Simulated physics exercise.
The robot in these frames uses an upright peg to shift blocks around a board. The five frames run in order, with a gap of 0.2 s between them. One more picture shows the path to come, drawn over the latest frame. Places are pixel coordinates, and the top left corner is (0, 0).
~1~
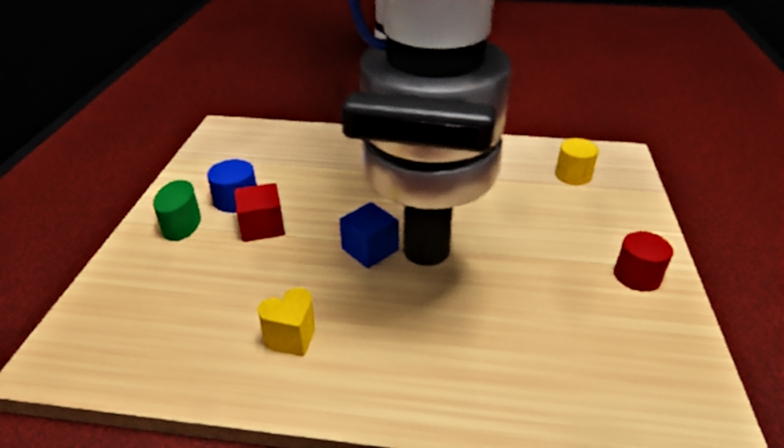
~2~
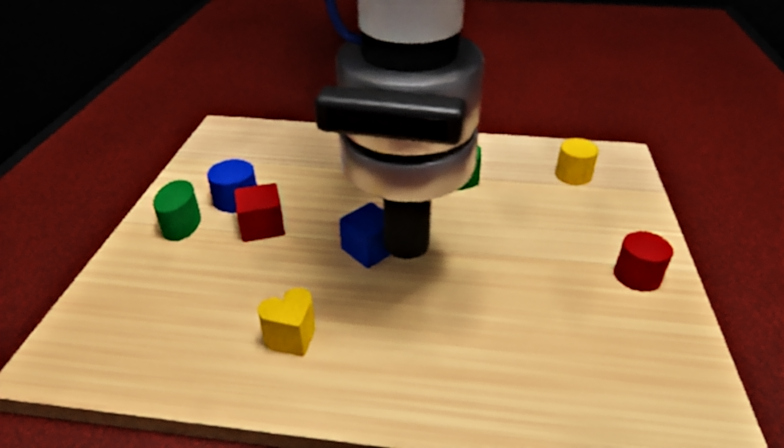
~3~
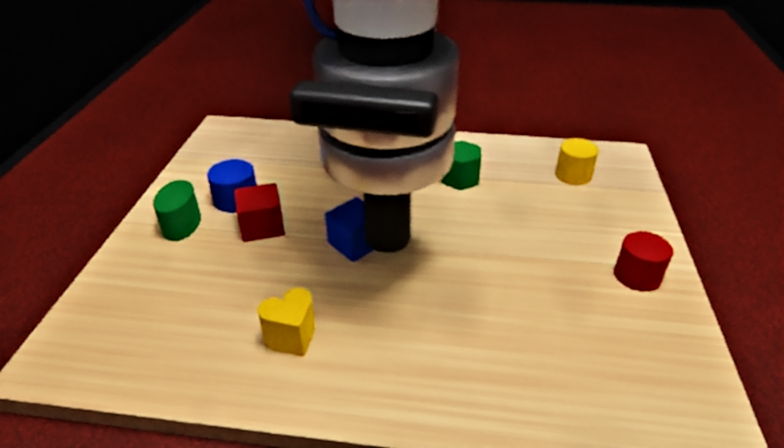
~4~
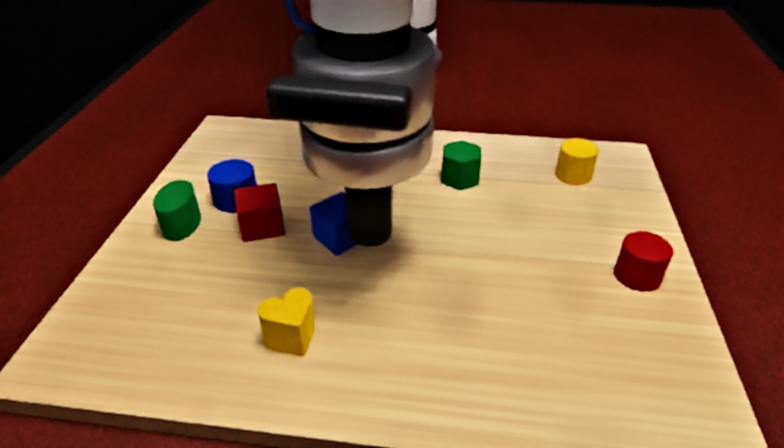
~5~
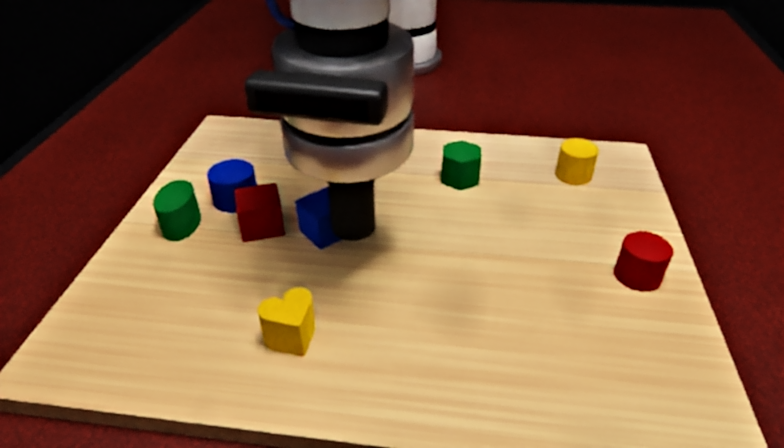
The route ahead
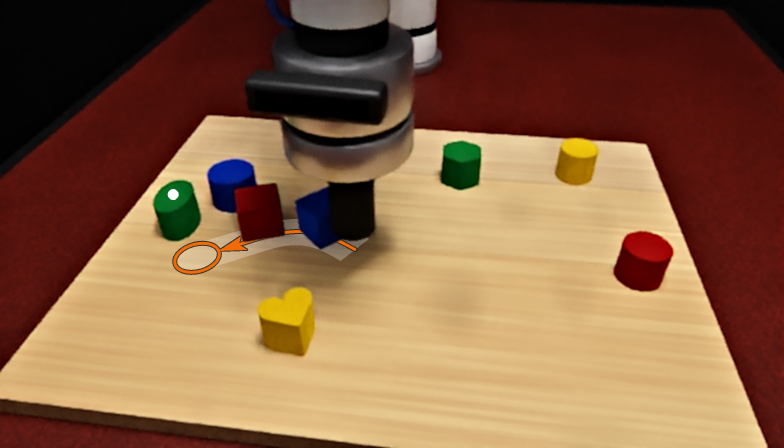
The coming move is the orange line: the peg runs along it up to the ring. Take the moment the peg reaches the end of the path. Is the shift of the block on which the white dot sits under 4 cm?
I'd say yes.
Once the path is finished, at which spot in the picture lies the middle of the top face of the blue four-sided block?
It should be at about (283, 179).
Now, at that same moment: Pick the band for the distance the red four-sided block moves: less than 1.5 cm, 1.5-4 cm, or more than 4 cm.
My answer is that it shifts over 4 cm.
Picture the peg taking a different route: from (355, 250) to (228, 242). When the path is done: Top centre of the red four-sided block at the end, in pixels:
The middle of its top is at (229, 187).
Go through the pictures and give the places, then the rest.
In the first picture, peg tip (426, 251); block tops, green oval block (173, 195); blue round block (230, 171); red four-sided block (257, 197); blue four-sided block (369, 219).
In the second picture, peg (407, 245); blocks unchanged.
In the third picture, peg (388, 239); blue four-sided block (354, 213).
In the fourth picture, peg (370, 233); blue four-sided block (338, 207).
In the fifth picture, peg (354, 227); green oval block (173, 195); blue round block (230, 171); red four-sided block (257, 197); blue four-sided block (323, 202).
Path on the board, from (355, 250) via (309, 232) and (254, 240), ending at (197, 257); the dot is on the green oval block.
On the path given first. One third of the way, peg (305, 210); red four-sided block (252, 196), turned 15° anticlockwise; blue four-sided block (290, 181).
Two thirds of the way, peg (249, 218); blue round block (228, 169); red four-sided block (215, 196), turned 30° clockwise; blue four-sided block (283, 179), turned 25° clockwise.
At the end, peg (191, 235); green oval block (155, 187), turned 40° clockwise; blue round block (228, 169); red four-sided block (179, 203), turned 70° clockwise; blue four-sided block (283, 179), turned 25° clockwise.
